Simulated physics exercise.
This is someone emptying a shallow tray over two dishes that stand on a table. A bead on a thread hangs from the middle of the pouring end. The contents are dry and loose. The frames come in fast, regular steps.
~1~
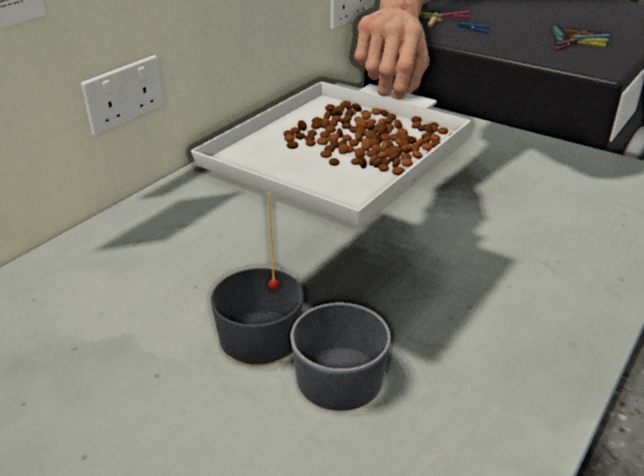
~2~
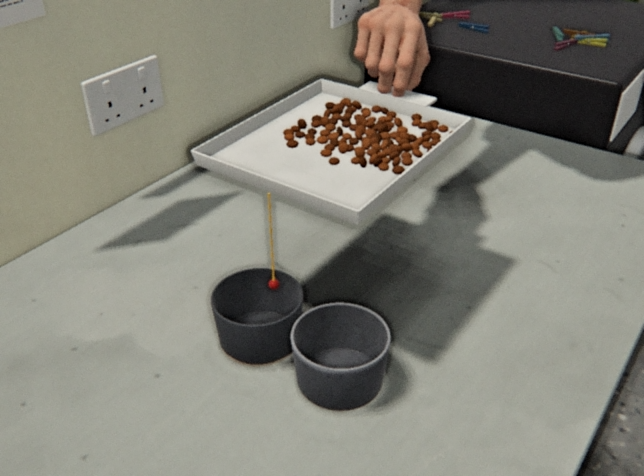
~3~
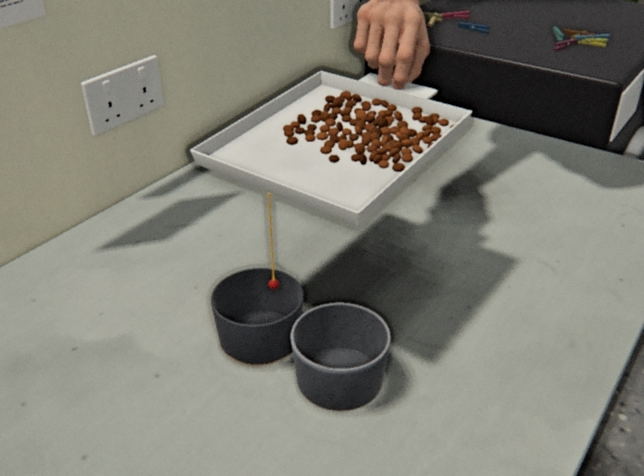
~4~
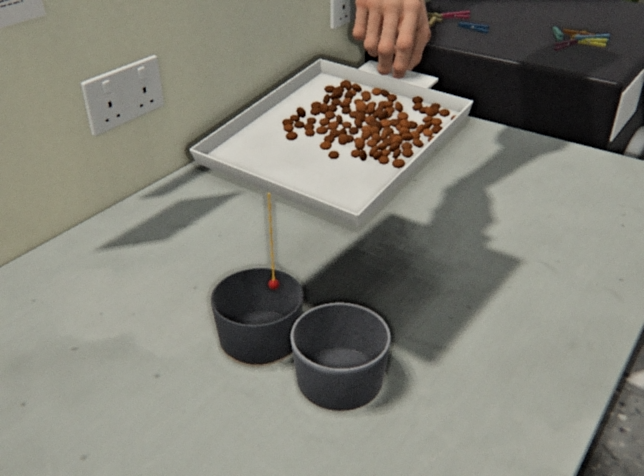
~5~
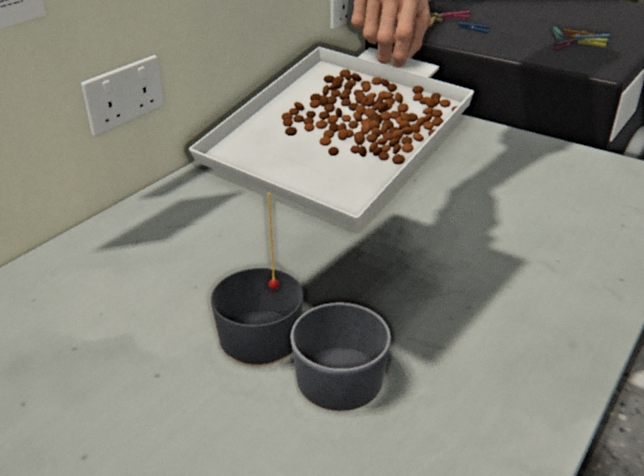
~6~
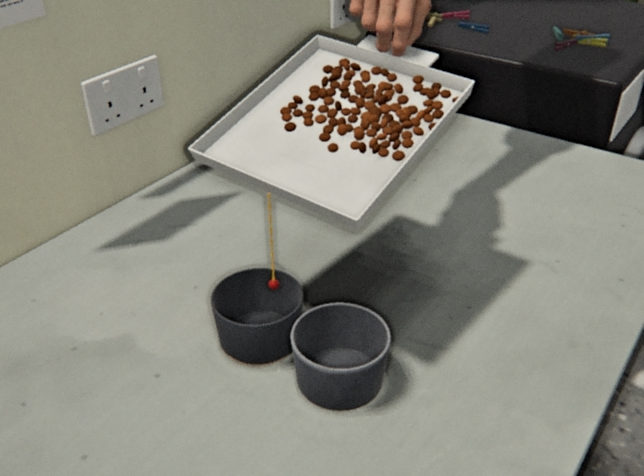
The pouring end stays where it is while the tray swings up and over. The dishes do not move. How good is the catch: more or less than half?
The two hold over half of the load.
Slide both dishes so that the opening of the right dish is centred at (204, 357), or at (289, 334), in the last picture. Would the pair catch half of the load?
One: Under half. Two: More than half.
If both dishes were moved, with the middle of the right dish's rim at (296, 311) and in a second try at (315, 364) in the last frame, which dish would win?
At the first place the right dish, at the second the dish on the right.
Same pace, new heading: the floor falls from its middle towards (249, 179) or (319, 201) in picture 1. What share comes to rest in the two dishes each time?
In turn 30 and 80 in a hundred.
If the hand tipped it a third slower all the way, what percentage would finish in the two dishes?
About 70 per cent.
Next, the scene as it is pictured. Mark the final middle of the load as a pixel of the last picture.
Close to (322, 378).
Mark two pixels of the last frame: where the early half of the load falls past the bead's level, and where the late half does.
First near (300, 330), later near (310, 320).
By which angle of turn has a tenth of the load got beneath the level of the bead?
At some 65 degrees.
Just after the last frame, tray tipped steeply; the larger part on the tray; roughly a quarter in the air.
A moment on, tray tipped right over; roughly a quarter on the tray; roughly a third in the right dish; just a few in the left dish; roughly a quarter outside both; about a tenth in the air.
Further on, tray tipped past a quarter turn; roughly half in the right dish; about a tenth in the left dish; roughly a third outside both.
When it is over, tray tipped past a quarter turn; roughly half in the right dish; about a tenth in the left dish; roughly a third outside both.
